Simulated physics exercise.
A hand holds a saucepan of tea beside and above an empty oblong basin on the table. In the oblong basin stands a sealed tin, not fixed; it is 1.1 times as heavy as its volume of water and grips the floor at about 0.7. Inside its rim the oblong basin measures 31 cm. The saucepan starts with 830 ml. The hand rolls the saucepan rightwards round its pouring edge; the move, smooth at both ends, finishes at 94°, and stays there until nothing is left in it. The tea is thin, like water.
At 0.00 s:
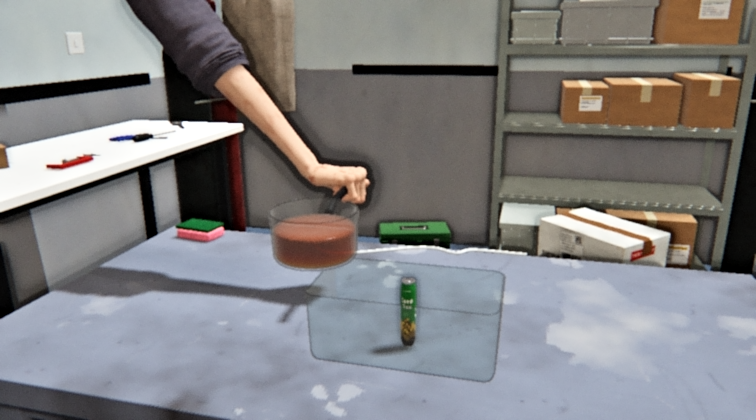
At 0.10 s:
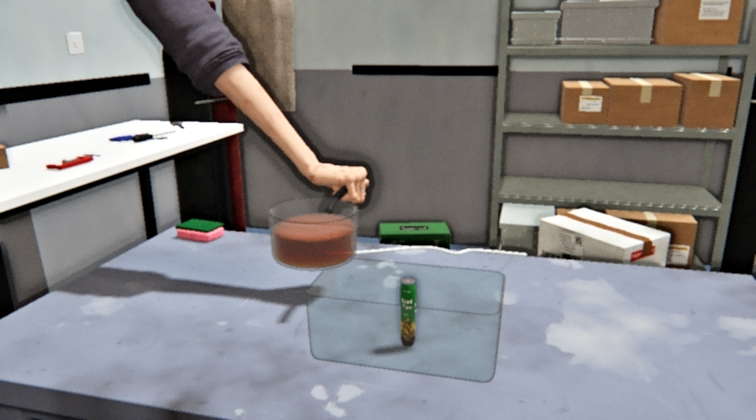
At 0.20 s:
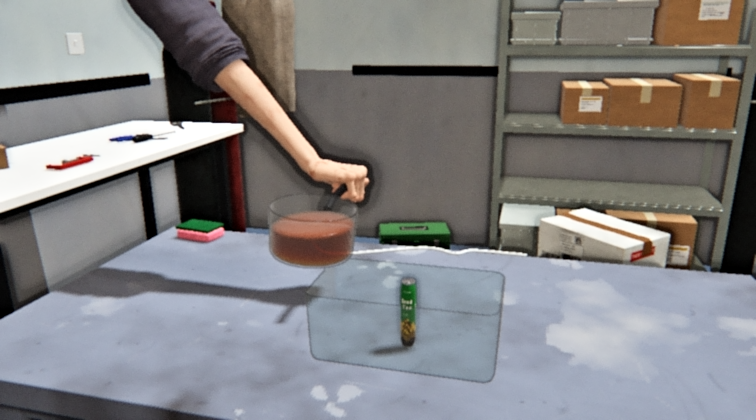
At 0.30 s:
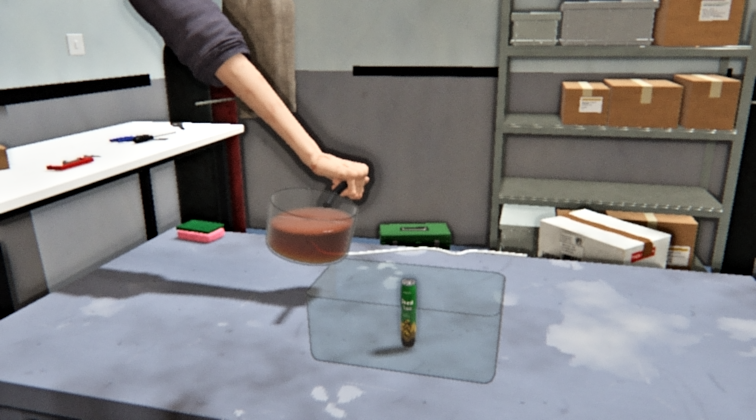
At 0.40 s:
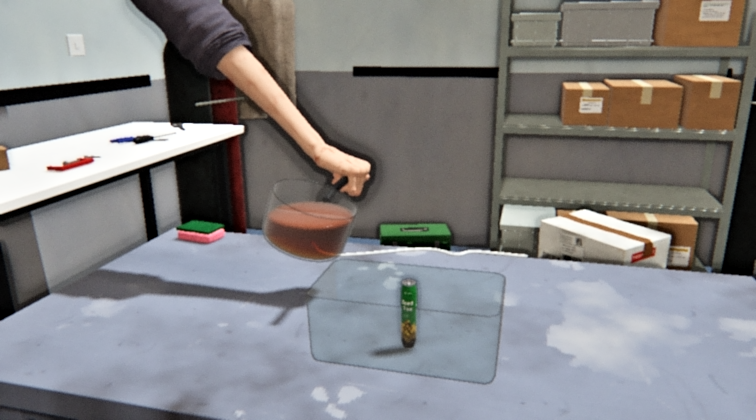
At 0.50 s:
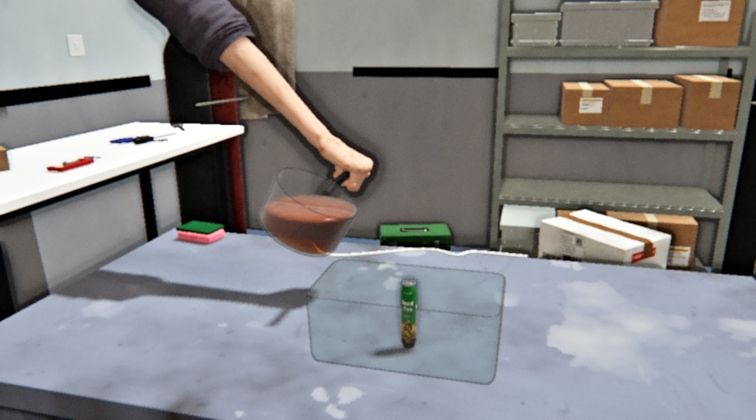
At the start, a hand holds a clear, level saucepan of reddish-brown tea above and to the left of an empty glass basin on a table, a green tin visible at the basin. The hand then rolls the saucepan rightwards, barely at first, then further, its left side rising as the tea shifts inside.
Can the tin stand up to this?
It falls.
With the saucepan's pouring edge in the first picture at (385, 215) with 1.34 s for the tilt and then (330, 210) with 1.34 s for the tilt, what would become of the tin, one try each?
First it keeps standing; then it goes over.
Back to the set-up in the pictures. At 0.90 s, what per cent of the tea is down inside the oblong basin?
Near 14 in a hundred.
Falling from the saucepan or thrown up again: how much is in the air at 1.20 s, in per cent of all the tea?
About 16 per cent.
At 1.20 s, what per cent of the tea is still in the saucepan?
About 16 per cent.
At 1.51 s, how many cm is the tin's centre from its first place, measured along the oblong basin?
About 3 cm.
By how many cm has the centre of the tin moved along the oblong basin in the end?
Some 8.0 cm.
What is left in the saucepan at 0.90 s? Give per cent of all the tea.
Some 54 per cent.
After 0.90 s the tilt is 71° and 54 per cent is still to pour; the tin stands where it began.
After 1.20 s the tilt is 91° and 16 per cent is still to pour; the tin stands where it began.
After 1.51 s the tilt is 94° and 3 per cent is still to pour; the tin leans 25°.
After 1.84 s the tilt is 94° and 1 per cent is still to pour; the tin lies on its side.
In the end the tin lies on its side.
